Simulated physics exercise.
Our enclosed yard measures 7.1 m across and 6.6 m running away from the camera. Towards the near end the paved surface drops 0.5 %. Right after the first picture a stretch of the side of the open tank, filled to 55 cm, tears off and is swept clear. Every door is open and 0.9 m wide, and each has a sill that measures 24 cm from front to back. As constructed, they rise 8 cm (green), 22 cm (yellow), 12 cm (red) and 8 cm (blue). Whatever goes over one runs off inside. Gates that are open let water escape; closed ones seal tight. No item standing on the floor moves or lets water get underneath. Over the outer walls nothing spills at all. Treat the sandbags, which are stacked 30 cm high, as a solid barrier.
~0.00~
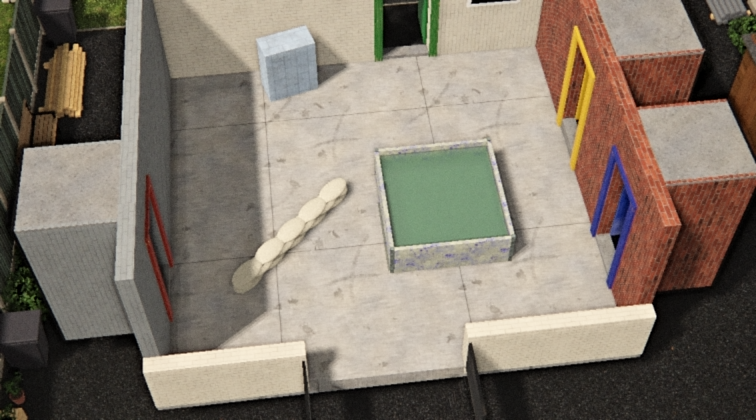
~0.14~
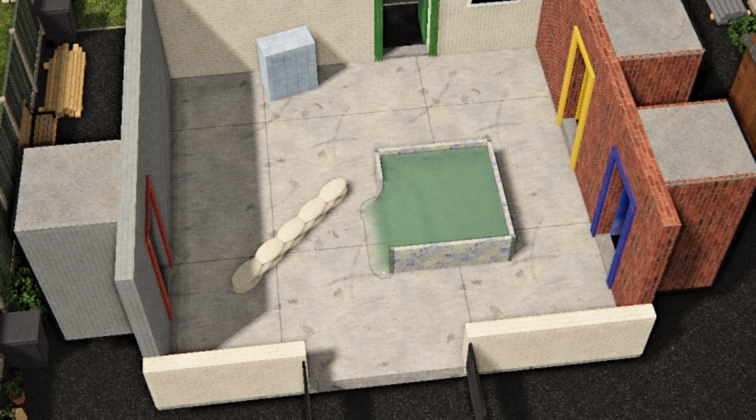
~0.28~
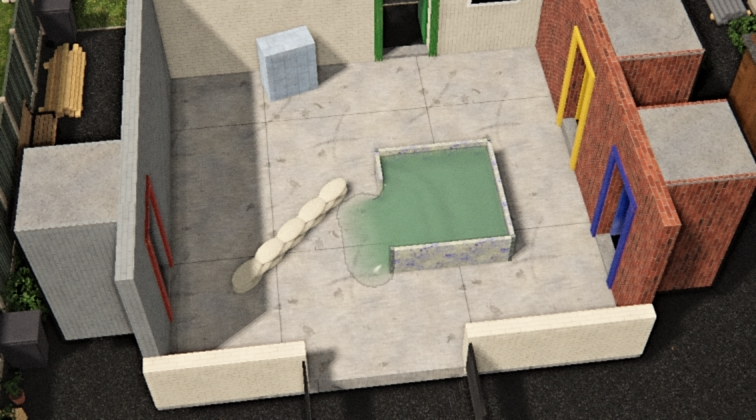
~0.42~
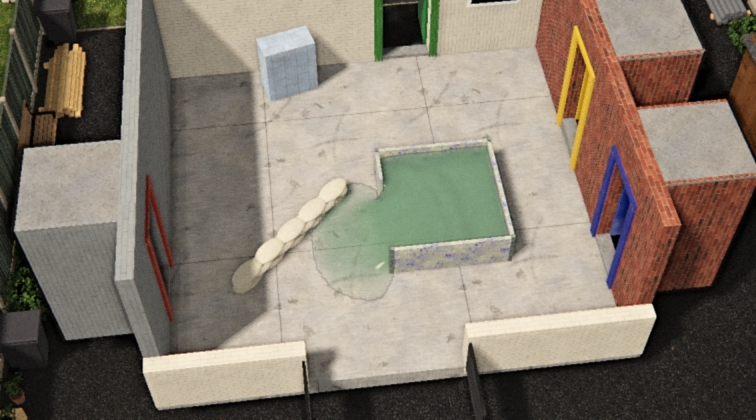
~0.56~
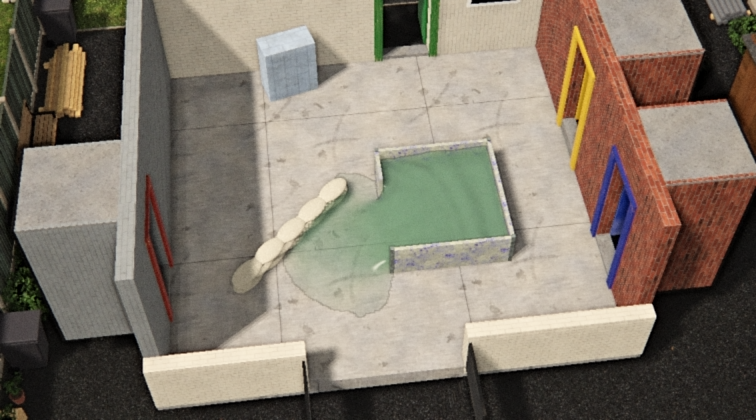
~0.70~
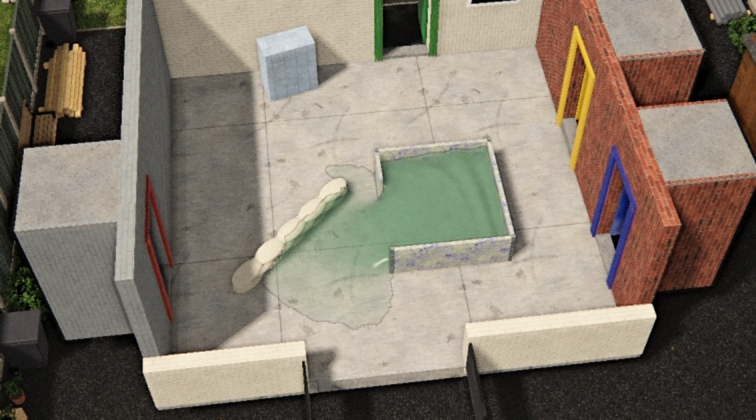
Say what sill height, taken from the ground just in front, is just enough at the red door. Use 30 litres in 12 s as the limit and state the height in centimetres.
I would put it at 8.5 cm.
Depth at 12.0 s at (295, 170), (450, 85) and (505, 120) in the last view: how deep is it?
I'd read roughly 5, 3 and 3 cm there.
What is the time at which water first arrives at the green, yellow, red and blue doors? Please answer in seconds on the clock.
Arrival: Green 4.5 s, yellow 10.5 s, red 2.4 s, blue not within the 12 s.
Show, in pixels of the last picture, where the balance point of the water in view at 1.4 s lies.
The water's centre is at about (395, 232).
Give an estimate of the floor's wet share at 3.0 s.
Roughly 25 percent of the floor is wet.
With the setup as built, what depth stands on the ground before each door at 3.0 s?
Lab note, depth in cm: Green 0; yellow 0; red 13; blue 0.
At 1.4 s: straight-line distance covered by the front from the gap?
3.8 m.
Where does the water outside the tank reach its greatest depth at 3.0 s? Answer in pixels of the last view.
Near pixel (171, 384).
After 1.4 s water covers 15 % of the floor, deepest (34 cm) near (321, 227); it has not reached the red door.
After 3.0 s water covers 25 % of the floor, deepest (39 cm) near (171, 384); 13 cm at the red door, 0 litres in over its 12 cm sill.
After 12.0 s water covers 85 % of the floor, deepest (6 cm) near (171, 384); 5 cm at the red door, 5 litres in over its 12 cm sill.
At the red door as built, the water arrived by 2.5 s and peaked near 14 cm at 4.0 s.
Run again over the same 12 s with other heights there, 49 litres in over 7 cm, 19 litres over 9.5 cm. The limit of 30 litres is kept from about 8.5 cm up.
